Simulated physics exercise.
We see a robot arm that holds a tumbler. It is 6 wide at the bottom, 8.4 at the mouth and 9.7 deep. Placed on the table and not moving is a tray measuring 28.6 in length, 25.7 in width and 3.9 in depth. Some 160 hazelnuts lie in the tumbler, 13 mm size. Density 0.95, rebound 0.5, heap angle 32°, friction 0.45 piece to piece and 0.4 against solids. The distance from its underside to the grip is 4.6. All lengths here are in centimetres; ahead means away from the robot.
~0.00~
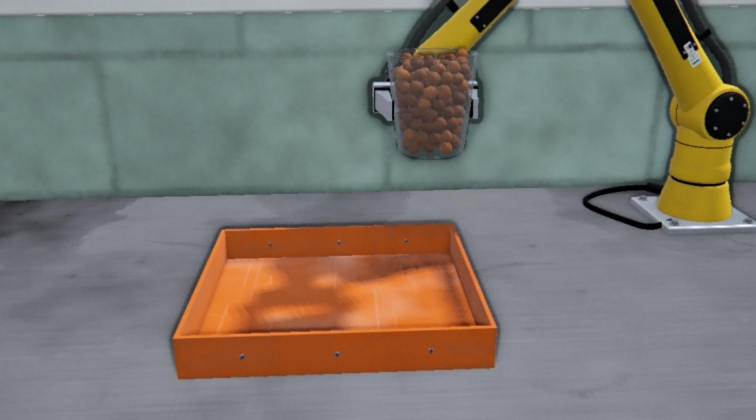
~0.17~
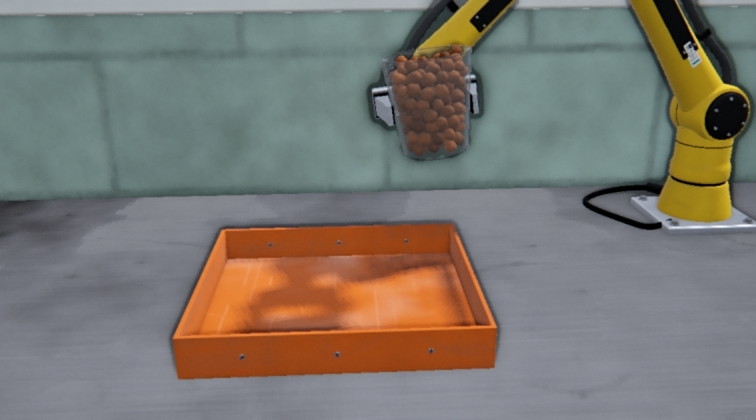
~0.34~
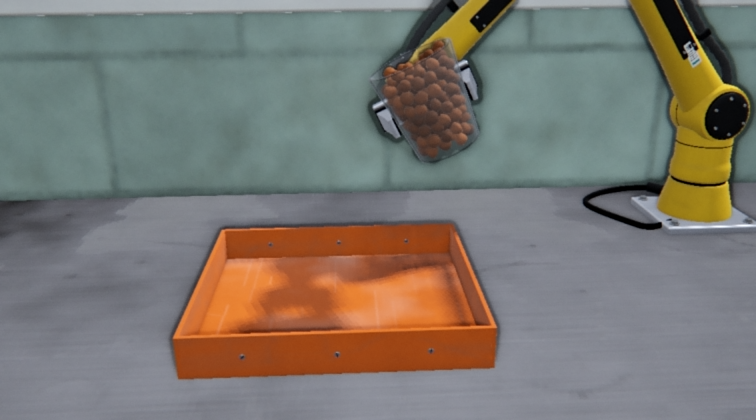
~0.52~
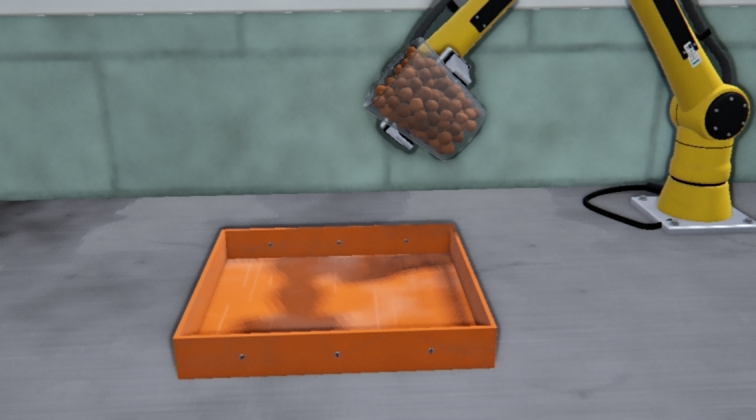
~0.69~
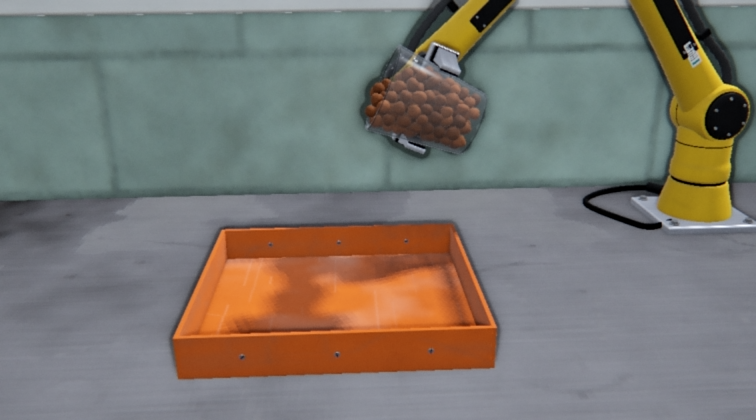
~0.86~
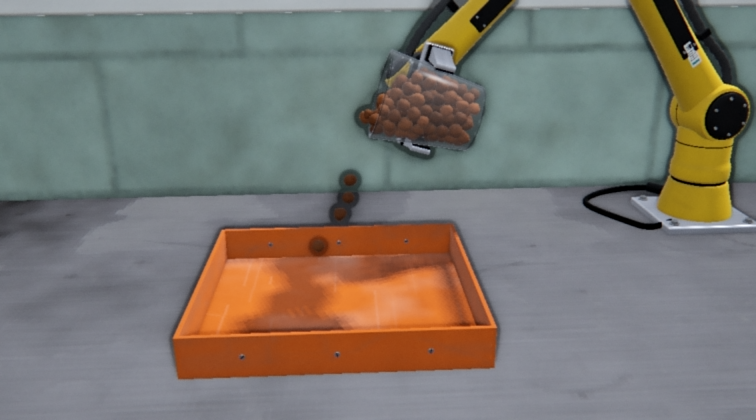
The clip opens with a yellow robot arm holding a clear tumbler full of round brown nuts upright, above and behind an empty orange tray on a gray table. The arm tilts the tumbler steadily to the left until it lies nearly on its side, and a few nuts drop from its mouth toward the tray.
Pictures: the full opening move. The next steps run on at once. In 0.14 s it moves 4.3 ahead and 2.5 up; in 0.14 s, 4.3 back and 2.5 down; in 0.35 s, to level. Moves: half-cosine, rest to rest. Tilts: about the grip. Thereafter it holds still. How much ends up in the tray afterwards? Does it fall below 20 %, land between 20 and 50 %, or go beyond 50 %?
It goes beyond 50 %.
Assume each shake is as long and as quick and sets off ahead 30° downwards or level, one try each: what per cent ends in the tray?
35 and 50 %.
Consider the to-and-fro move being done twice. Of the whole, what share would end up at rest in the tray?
Result: Approximately 75 per cent.
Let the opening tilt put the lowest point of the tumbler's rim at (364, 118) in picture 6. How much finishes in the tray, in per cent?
Close to 40 in a hundred.
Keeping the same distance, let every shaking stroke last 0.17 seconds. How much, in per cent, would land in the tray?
It would be near 45 per cent.
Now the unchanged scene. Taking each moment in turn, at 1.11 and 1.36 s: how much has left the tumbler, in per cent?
The share out is 40 per cent at the earlier time and 65 per cent at the later one.
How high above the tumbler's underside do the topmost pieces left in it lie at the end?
Around 6.0 centimetres above the underside.
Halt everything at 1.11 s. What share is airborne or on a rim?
Around 38 percent of the load.
After 1.11 s, tilted 74° forward, highest piece 24 above the table; 93 in the tumbler, 6 in the tray, 60 in flight or on a rim.
After 1.36 s, tilted 21° forward, highest piece 26 above the table; 100 in the tray, 55 in the tumbler, 1 on the table or floor, 3 in flight or on a rim.
After 1.69 s, level, highest piece 23 above the table; 98 in the tray, 55 in the tumbler, 6 on the table or floor.
After 2.74 s, level, highest piece 23 above the table; 98 in the tray, 55 in the tumbler, 6 on the table or floor.
At rest, 98 in the tray, 55 in the tumbler, 6 on the table or floor. That is 62 % in the tray.
